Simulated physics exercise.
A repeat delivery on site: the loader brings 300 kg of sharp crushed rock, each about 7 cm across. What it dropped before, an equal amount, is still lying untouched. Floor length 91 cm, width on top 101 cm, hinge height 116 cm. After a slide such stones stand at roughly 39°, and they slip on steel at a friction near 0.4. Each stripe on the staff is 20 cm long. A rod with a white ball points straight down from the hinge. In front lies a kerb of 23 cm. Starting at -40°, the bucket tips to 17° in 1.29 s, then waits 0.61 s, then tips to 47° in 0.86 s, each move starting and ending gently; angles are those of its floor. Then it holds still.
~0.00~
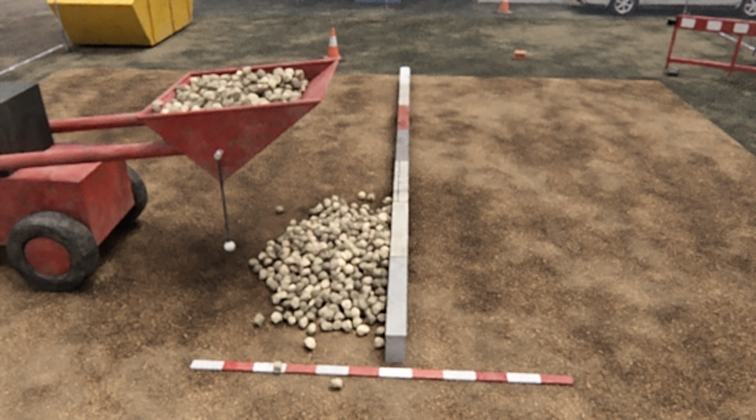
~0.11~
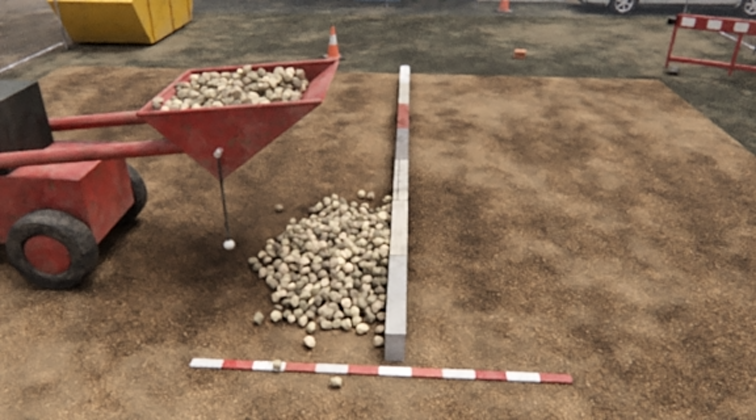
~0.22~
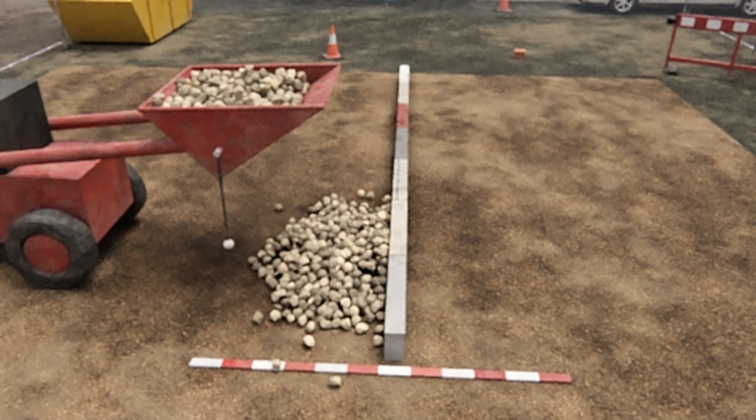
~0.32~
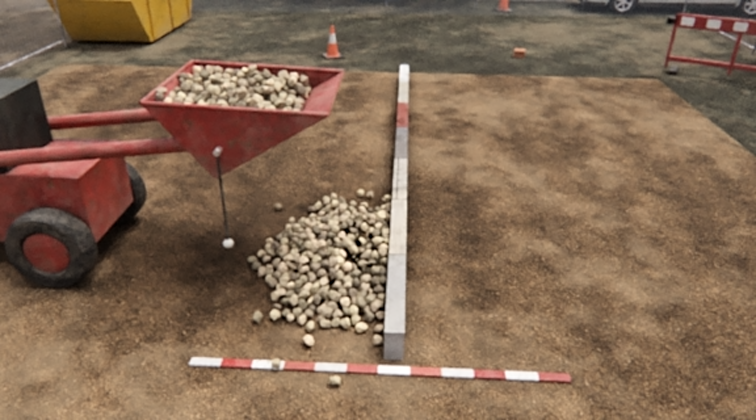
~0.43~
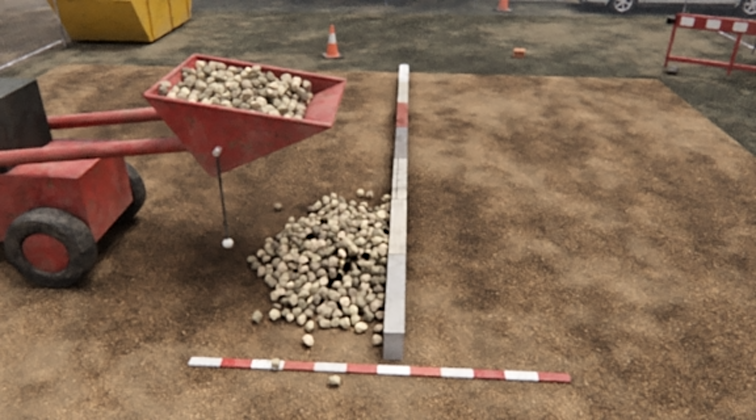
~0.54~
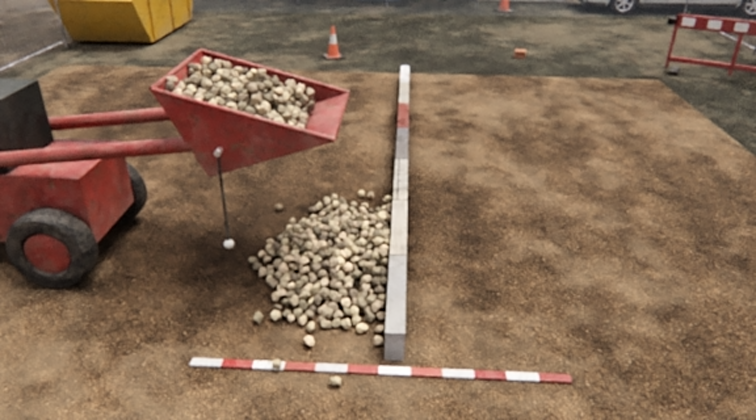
On a patch of brown, gritty ground beside darker paving, seen from slightly above by a still camera, a yellow skip, traffic cones and a red-and-white barrier stand at the back. At left, a red loader holds a bucket of pale stones near a similar heap lying against a long grey kerb, with a striped staff in front. The bucket slowly tilts, its right-hand lip lowering as the stones shift slightly inside, while the heap stays still.
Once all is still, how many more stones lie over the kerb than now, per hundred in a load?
Close to 0 parts in a hundred.
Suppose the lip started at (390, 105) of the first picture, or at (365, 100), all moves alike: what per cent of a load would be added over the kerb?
About 40 and 10 per cent.
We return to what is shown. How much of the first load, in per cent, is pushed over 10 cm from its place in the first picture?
Roughly 0 per cent of them.
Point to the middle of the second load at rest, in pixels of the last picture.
Near (334, 242).
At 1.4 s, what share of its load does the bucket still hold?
Roughly 100 per cent is still inside.
After 1.0 s the floor is at 8°; in per cent of one load, 100 in the bucket, 100 on this side of the kerb; the foremost stones are at (386, 260).
After 1.4 s the floor is at 17°; in per cent of one load, 100 in the bucket, 100 on this side of the kerb; the foremost stones are at (386, 260).
After 3.2 s the floor is at 47°; in per cent of one load, 1 in the bucket, 199 on this side of the kerb; the foremost stones are at (406, 244).
After 5.8 s the floor is at 47°; in per cent of one load, 0 in the bucket, 200 on this side of the kerb; the foremost stones are at (406, 252). Net gain over the kerb, 0.
